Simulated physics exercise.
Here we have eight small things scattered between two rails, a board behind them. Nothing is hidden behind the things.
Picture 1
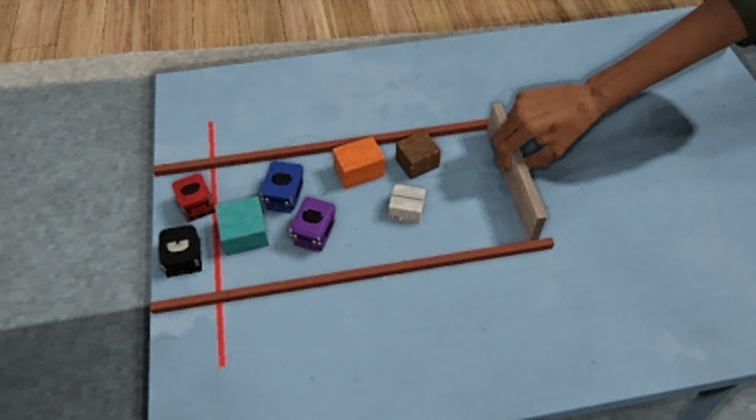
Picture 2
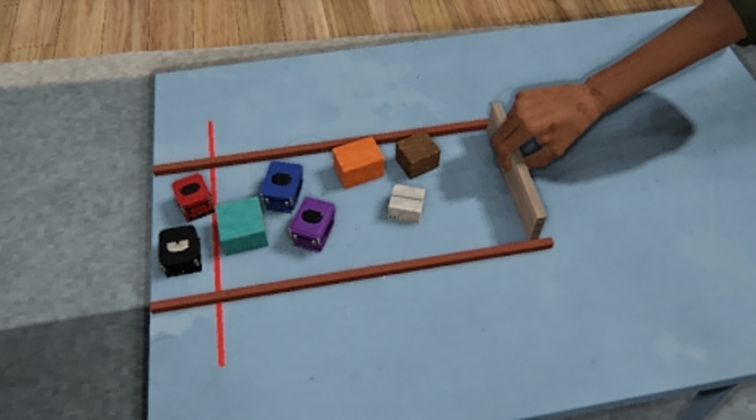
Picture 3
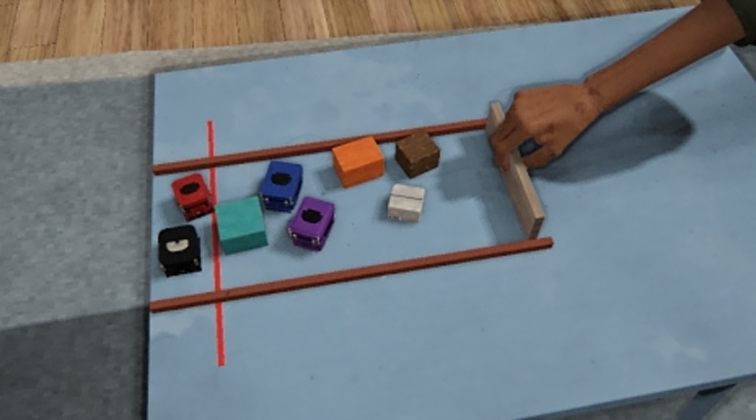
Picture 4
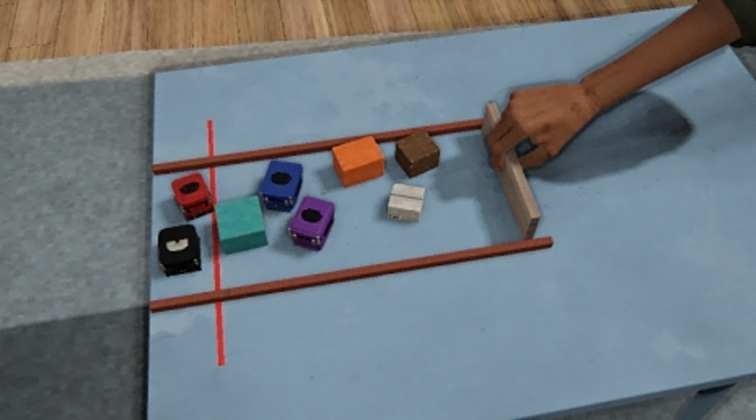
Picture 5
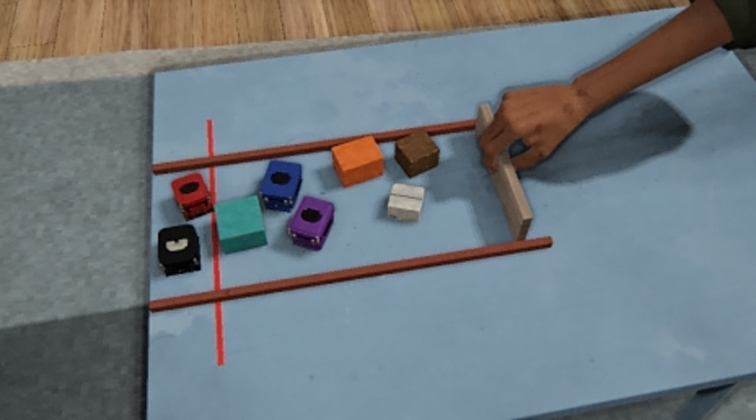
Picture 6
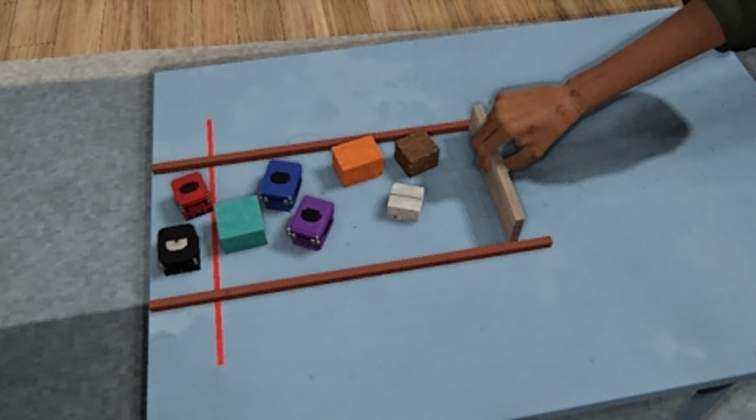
A hand reaching in from the upper right grips a wooden board standing across two reddish-brown rails on a pale blue tabletop, seen from above at an angle. Between the rails, black, red, turquoise, blue, purple, orange, brown and whitish small objects spread from left to right, with red tape crossing near the left end. The hand slides the board slightly left while the objects and camera stay still.
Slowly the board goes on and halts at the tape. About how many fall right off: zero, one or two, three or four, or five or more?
The number that fall off is three or four.
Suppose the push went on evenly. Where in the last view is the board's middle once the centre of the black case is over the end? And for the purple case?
Near (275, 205) and (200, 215).
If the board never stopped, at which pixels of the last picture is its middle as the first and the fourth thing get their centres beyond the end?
At (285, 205) for the first, at (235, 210) for the fourth.
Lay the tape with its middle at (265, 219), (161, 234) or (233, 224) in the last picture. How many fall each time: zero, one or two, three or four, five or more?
One after another: Either one or two; more than four; 3 or 4.
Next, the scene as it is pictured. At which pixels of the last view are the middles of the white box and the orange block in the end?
About (197, 238), and the other about (151, 190).
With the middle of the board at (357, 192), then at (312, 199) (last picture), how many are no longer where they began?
By then 5, and 7.
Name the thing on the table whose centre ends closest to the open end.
The orange block.
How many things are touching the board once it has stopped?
The number is 2.
Soon after, none off yet; black case at rest near (180, 250); red case at rest near (192, 196); turquoise block at rest near (241, 225).
After that, none off yet; black case moving near (174, 251); red case displaced about its own width near (168, 199); turquoise block displaced a little near (214, 229).
In the end, the number that fall off is three or four; gone, blue case, turquoise block, red case and black case.
